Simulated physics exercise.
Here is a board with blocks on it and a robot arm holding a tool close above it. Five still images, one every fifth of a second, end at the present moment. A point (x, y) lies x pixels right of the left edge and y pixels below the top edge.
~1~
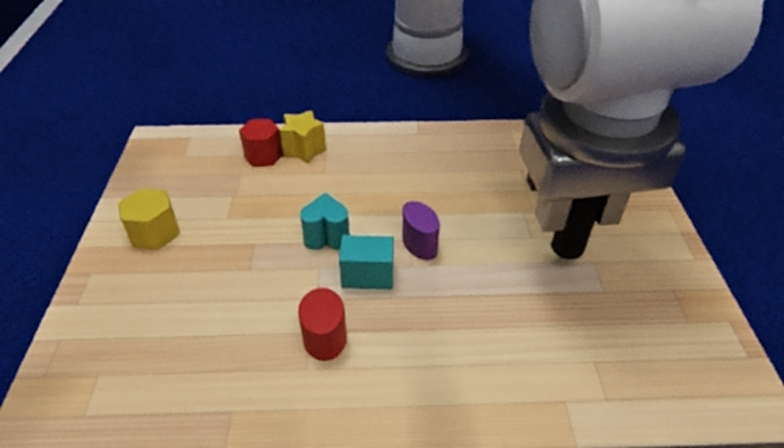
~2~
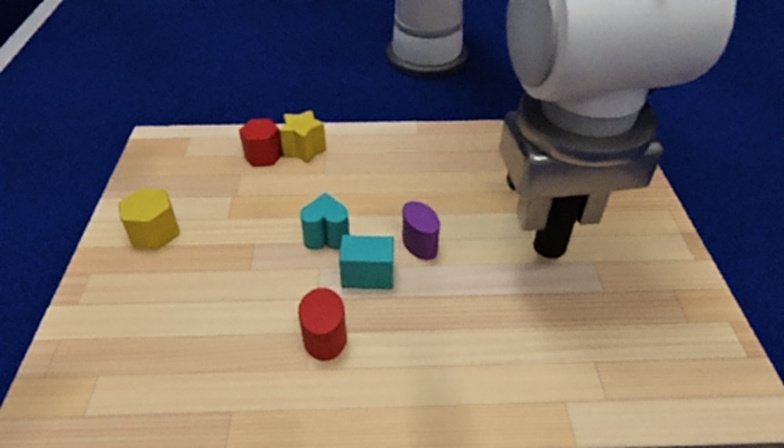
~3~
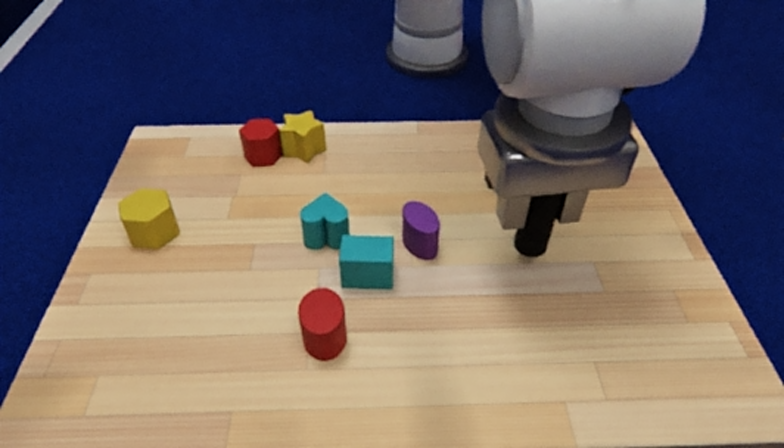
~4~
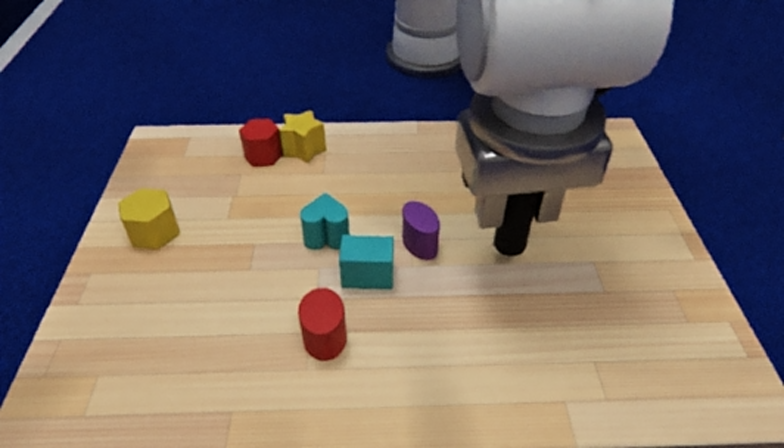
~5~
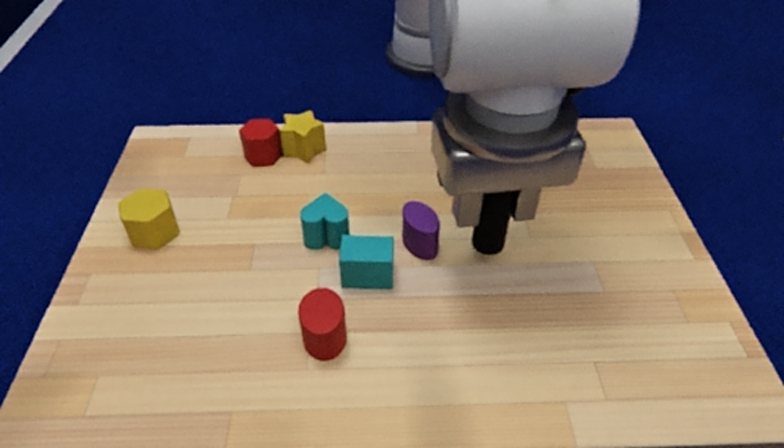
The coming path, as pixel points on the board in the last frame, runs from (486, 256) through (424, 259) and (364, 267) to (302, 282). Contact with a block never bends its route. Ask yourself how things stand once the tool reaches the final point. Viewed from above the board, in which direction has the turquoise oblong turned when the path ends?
It spins anti-clockwise.
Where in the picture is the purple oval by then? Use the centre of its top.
Final place: (388, 210).
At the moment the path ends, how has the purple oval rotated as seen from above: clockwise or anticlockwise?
Seen from above, its turn is clockwise.
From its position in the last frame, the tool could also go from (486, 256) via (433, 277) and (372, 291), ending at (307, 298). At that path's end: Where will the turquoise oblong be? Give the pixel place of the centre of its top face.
It is going to be at (304, 237).
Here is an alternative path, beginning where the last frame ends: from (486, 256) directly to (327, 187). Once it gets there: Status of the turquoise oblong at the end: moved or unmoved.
By the end it is where it was.
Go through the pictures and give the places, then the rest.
The first picture shows tip of the tool (568, 248), middles of tops, turquoise heart block (324, 209), turquoise oblong (367, 248), purple oval (421, 216).
The second picture shows tool (550, 247), nothing pushed.
The third picture shows tool (530, 246), nothing pushed.
The fourth picture shows tool (510, 245), nothing pushed.
The fifth picture shows tool (488, 244), turquoise heart block (324, 209), turquoise oblong (367, 248), purple oval (421, 216).
On the path given first. One third of the way, tool (424, 246); purple oval (402, 211), turned 40° clockwise.
Two thirds of the way, tool (361, 255); turquoise oblong (326, 264), turned 30° anticlockwise; purple oval (388, 210), turned 90° clockwise.
At the end, tool (300, 269); turquoise heart block unmoved; turquoise oblong (283, 288), turned 85° anticlockwise; purple oval (388, 210), turned 90° clockwise.
